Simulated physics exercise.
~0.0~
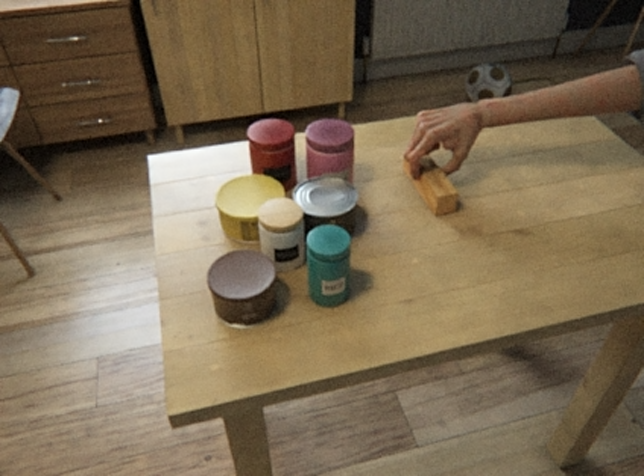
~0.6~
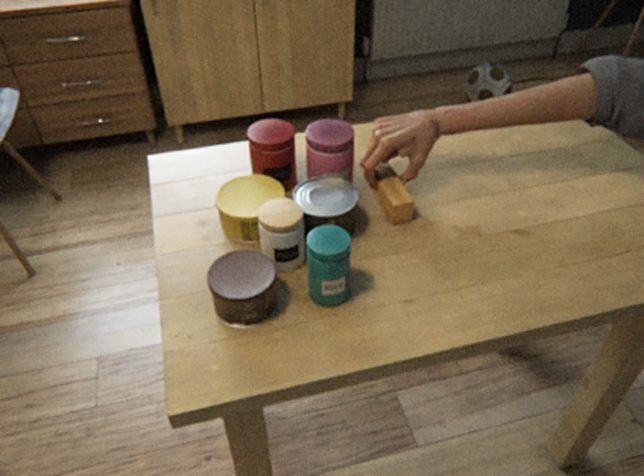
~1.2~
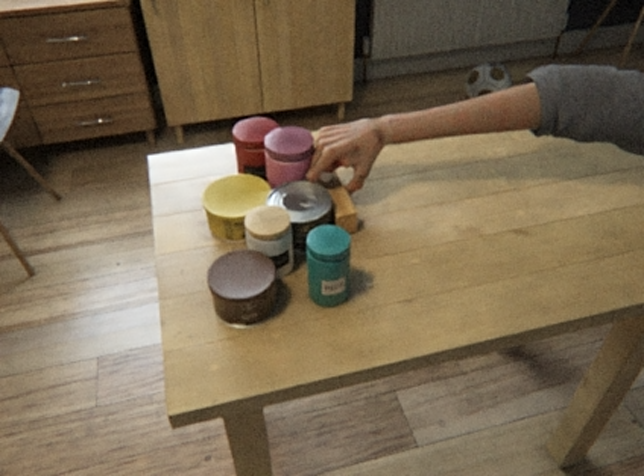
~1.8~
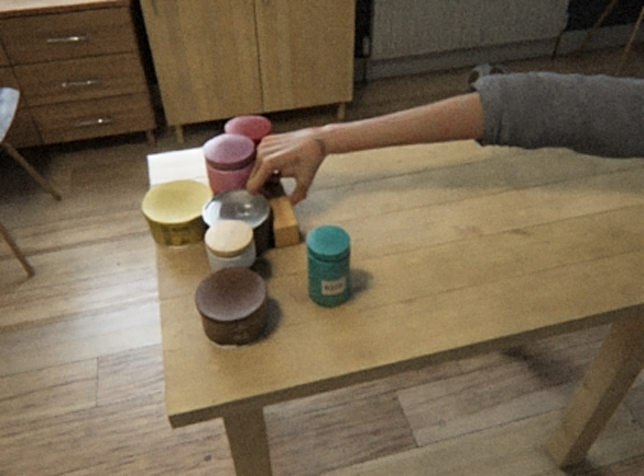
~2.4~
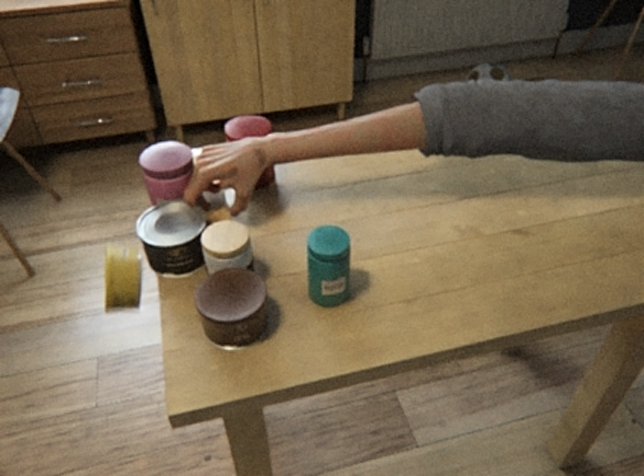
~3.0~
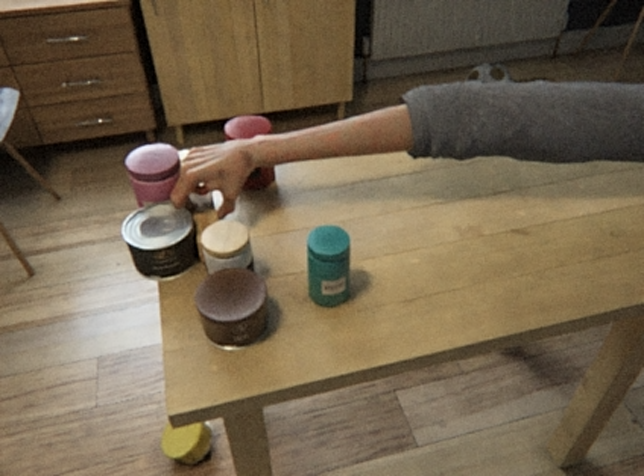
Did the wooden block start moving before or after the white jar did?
The wooden block started moving before the white jar. The hand was already sliding the block left while the white jar was still in its place, and the jar shifted only afterwards.
On a wooden table, a hand slid a wooden block left into a group of jars and tubs, pushing several along until the yellow tub fell to the floor, while the black tub and pink jar ended up at the left edge, still upright.
